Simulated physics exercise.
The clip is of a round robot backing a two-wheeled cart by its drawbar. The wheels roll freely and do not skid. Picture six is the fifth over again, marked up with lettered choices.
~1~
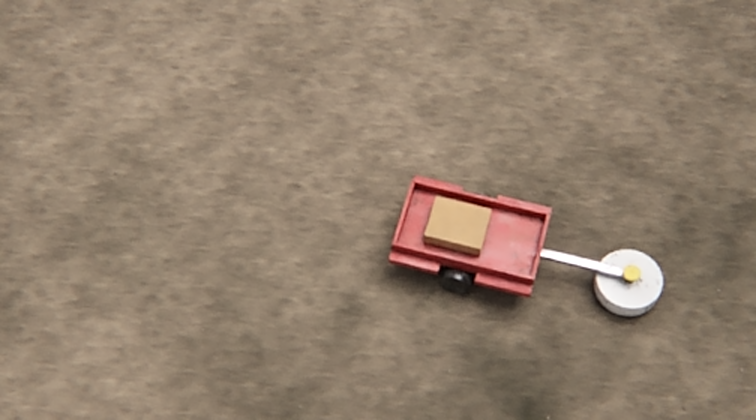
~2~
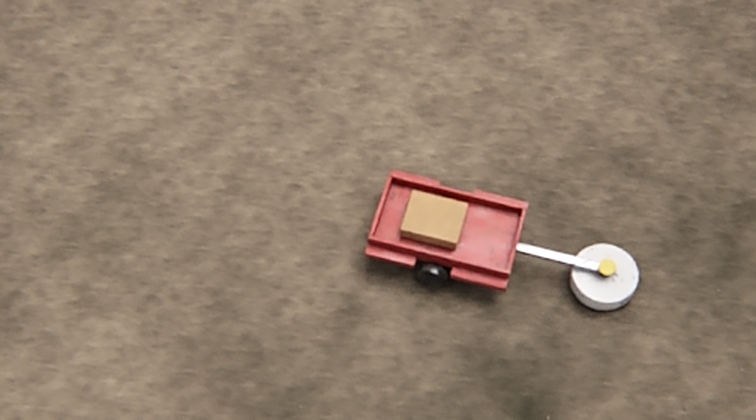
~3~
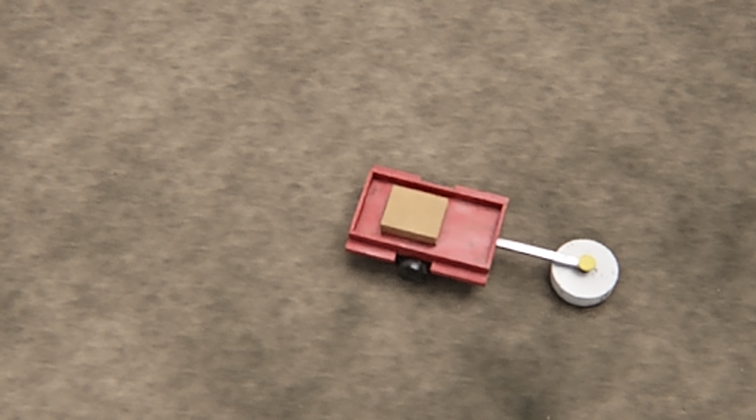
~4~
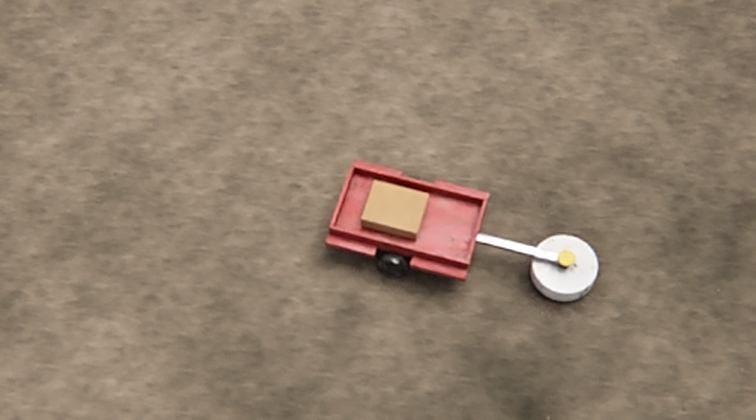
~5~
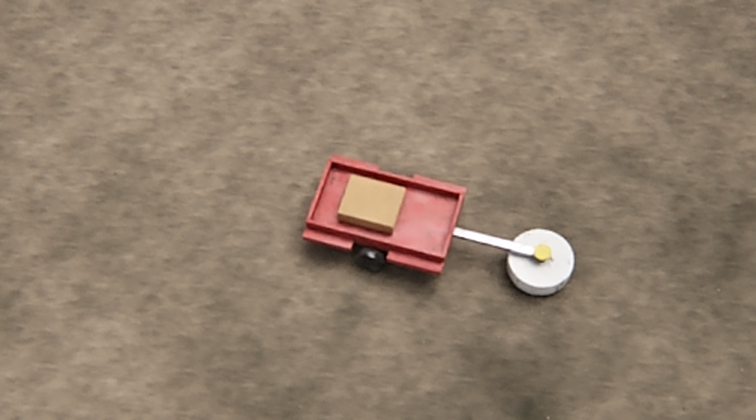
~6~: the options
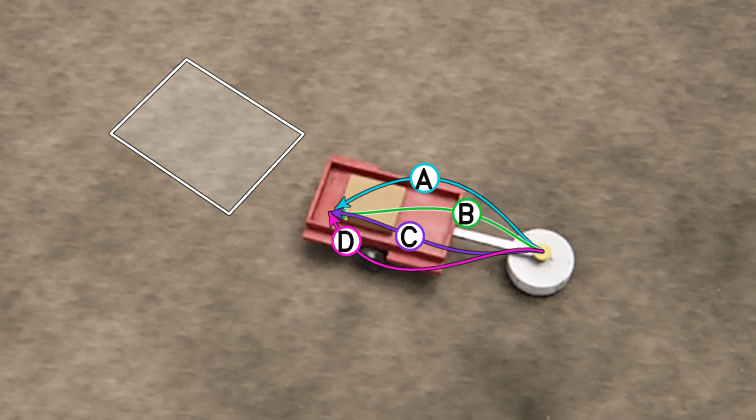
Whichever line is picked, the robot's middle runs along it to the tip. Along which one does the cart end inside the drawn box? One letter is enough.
Choose route C.
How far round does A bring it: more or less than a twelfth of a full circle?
Less than that.
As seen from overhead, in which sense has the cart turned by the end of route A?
Anticlockwise.
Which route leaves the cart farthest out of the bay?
A is the worst.
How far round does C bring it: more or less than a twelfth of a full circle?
Less.
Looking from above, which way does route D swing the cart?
Clockwise.
On the marked copy, A from (543, 252) via (449, 182) to (336, 209); B from (543, 252) via (443, 209) to (334, 213); C from (543, 252) via (433, 244) to (330, 213); D from (543, 252) via (422, 269) to (330, 213); the bay at (207, 134).
With C. Early on, robot (464, 260), cart (320, 190).
Further on, robot (391, 237), cart (256, 160).
At the end, robot (330, 222), cart (208, 133); the cart stands in the bay.
As for the rest, A leaves the cart at (169, 227), out of the bay; B leaves the cart at (177, 180), out of the bay; D leaves the cart at (238, 109), out of the bay.
